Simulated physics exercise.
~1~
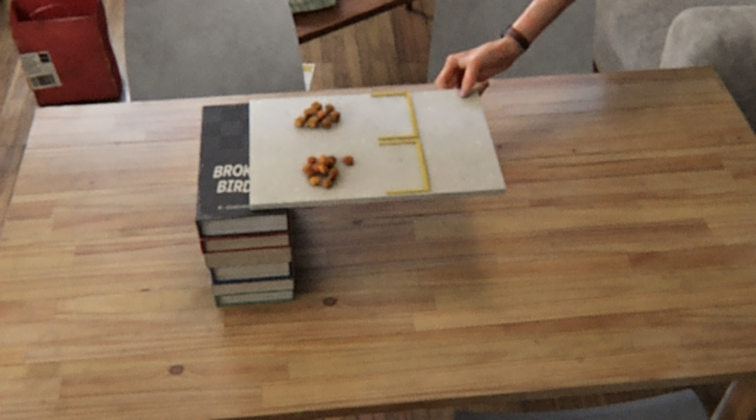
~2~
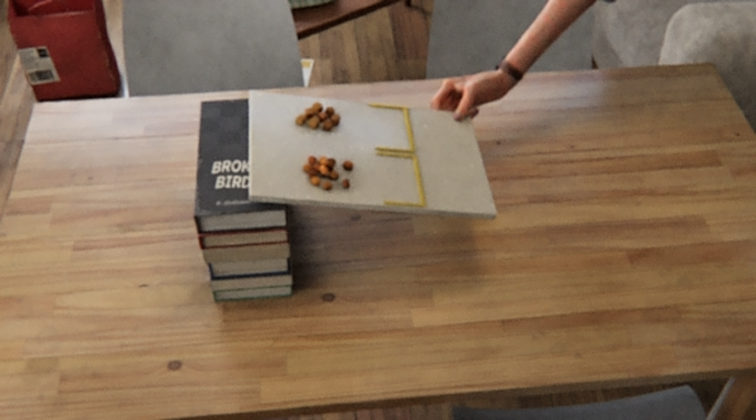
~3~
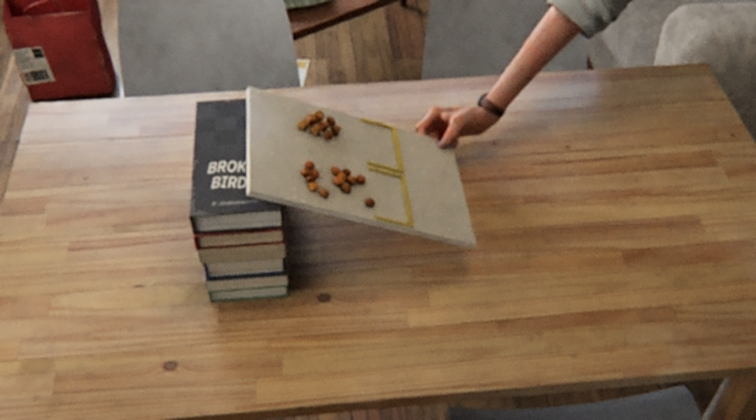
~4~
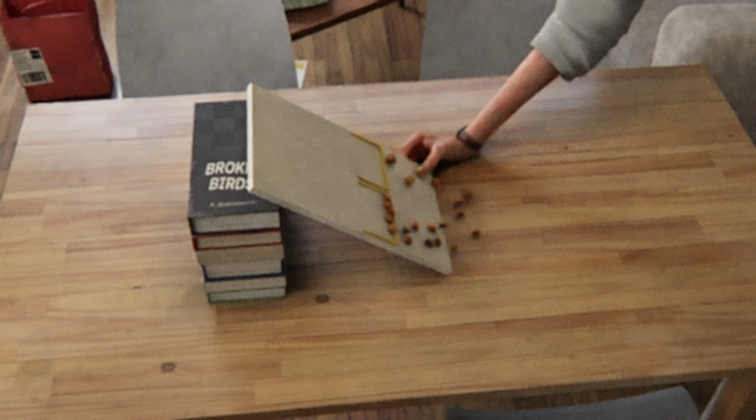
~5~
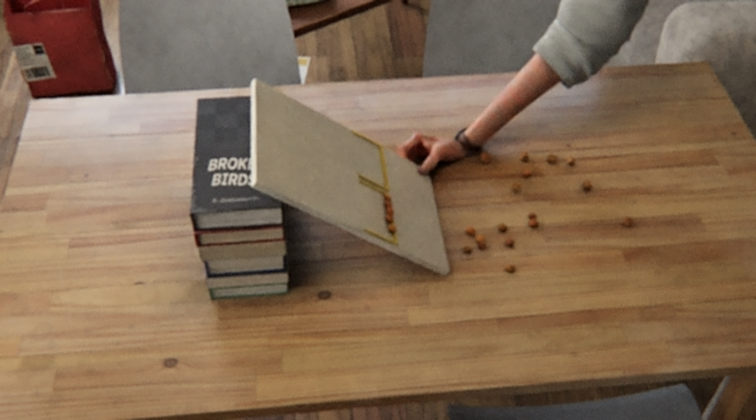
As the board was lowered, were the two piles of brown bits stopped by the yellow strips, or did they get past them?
Both piles got past the strips. The back pile went over completely and most of the front pile did too, with only a few bits left behind the front strip.
